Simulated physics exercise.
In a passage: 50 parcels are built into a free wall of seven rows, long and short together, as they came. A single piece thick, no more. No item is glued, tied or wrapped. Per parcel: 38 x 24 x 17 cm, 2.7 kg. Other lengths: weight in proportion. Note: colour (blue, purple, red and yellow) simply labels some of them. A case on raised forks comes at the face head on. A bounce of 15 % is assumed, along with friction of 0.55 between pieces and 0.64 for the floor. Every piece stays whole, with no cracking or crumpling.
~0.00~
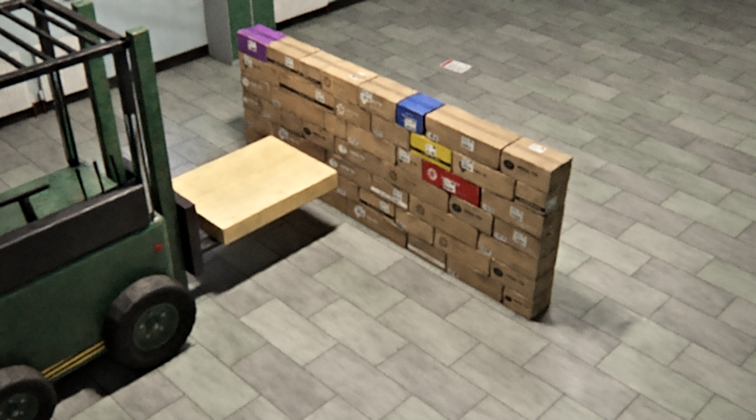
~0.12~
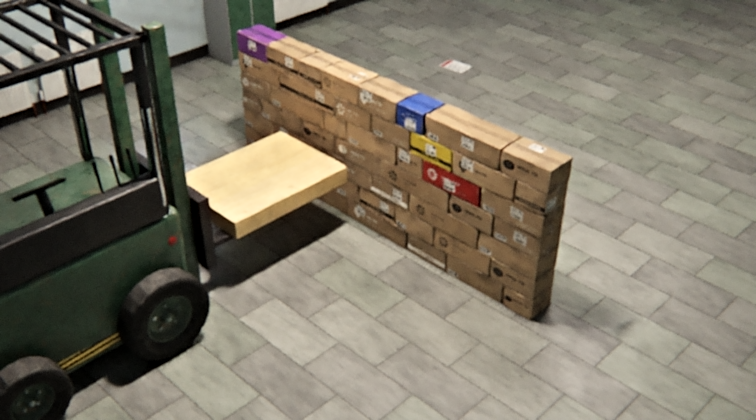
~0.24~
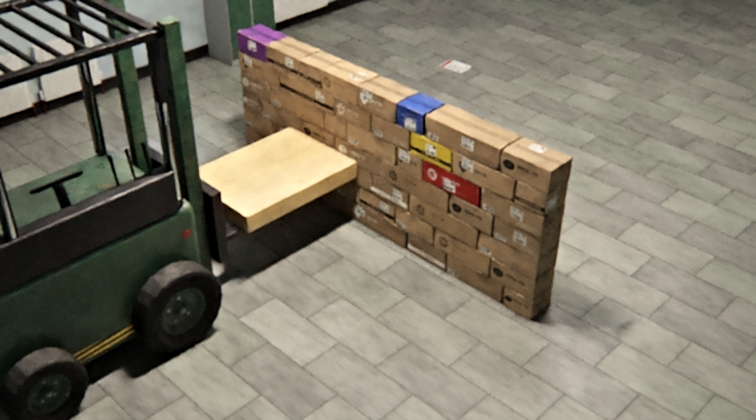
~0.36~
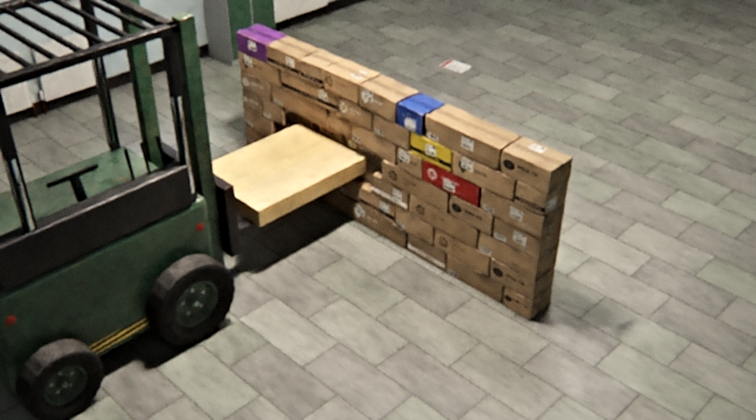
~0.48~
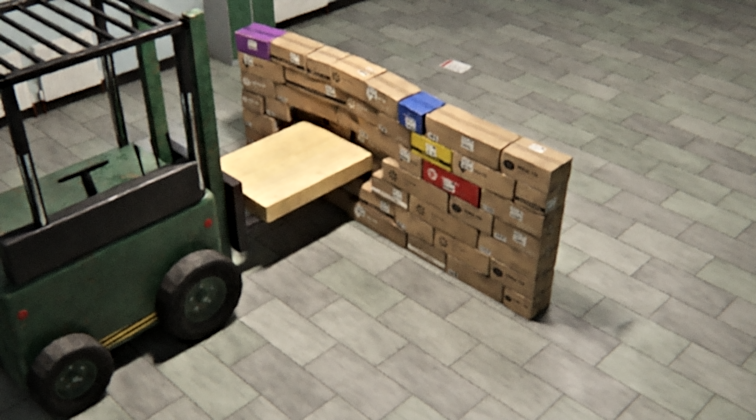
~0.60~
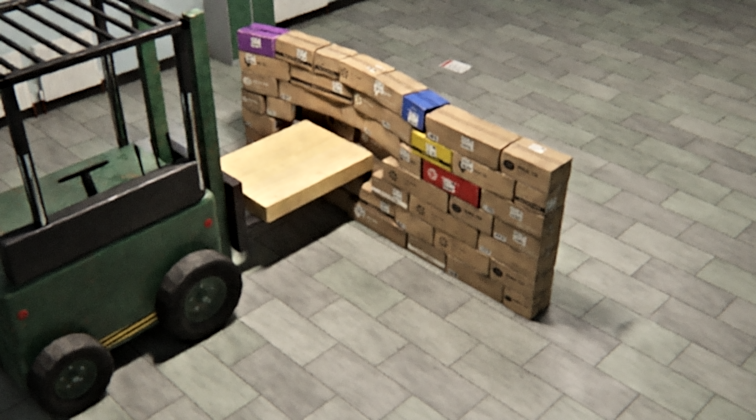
A forklift carries a pale block into a wall of brown boxes, pushing some inward.
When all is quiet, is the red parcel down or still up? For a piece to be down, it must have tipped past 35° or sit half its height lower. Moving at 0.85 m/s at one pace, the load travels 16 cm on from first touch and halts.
Lab note: Red parcel counted as up at rest.
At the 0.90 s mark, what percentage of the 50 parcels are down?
0 per cent.
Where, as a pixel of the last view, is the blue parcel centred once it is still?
In the final picture its centre lies roughly at (528, 178).
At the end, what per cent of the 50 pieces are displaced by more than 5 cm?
40 percent.
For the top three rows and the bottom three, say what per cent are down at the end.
60% and 10%.
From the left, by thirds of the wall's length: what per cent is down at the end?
I'd put it at 60 % left, 60 % middle and 0 % right.
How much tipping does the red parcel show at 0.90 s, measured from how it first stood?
Roughly 0°.
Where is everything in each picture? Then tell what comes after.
In the first picture (places mark the middle of the side facing us), load (328, 183) 21 cm short of touching; red parcel (450, 183); yellow parcel (430, 152); blue parcel (409, 120); nothing disturbed.
Load (338, 178) 11 cm short of touching; red parcel (450, 183), in the second picture.
Load (348, 173) 9 mm short of touching; red parcel (450, 183), in the third picture.
Load (357, 168) 9 cm in; red parcel (450, 183); 14 disturbed, none down, in the fourth picture.
Load (364, 164) 16 cm in; red parcel (450, 183); purple parcel (252, 47) shifted 18 mm; steepest lean 7°, the parcel at (351, 184); 23 disturbed, none down, in the fifth picture.
Load (364, 164) 16 cm in, stopped; red parcel (450, 183); blue parcel (412, 114) leaning 4°; purple parcel (255, 45) leaning 3°; 26 disturbed, none down, in the sixth picture.
After 0.90 s, none of the 50 parcels down, 26 disturbed; red parcel unmoved; blue parcel leaning 17°.
After 1.20 s, 20 of the 50 parcels down; red parcel unmoved; purple parcel leaning 45°, 12 cm lower.
After 1.48 s, 20 of the 50 parcels down; red parcel unmoved; blue parcel on its side.
At rest (2.6 s), 20 of the 50 parcels down; red parcel unmoved; blue parcel on its side; purple parcel on its side. As the last picture would show them, middles, red parcel near (461, 177), blue parcel near (528, 178).
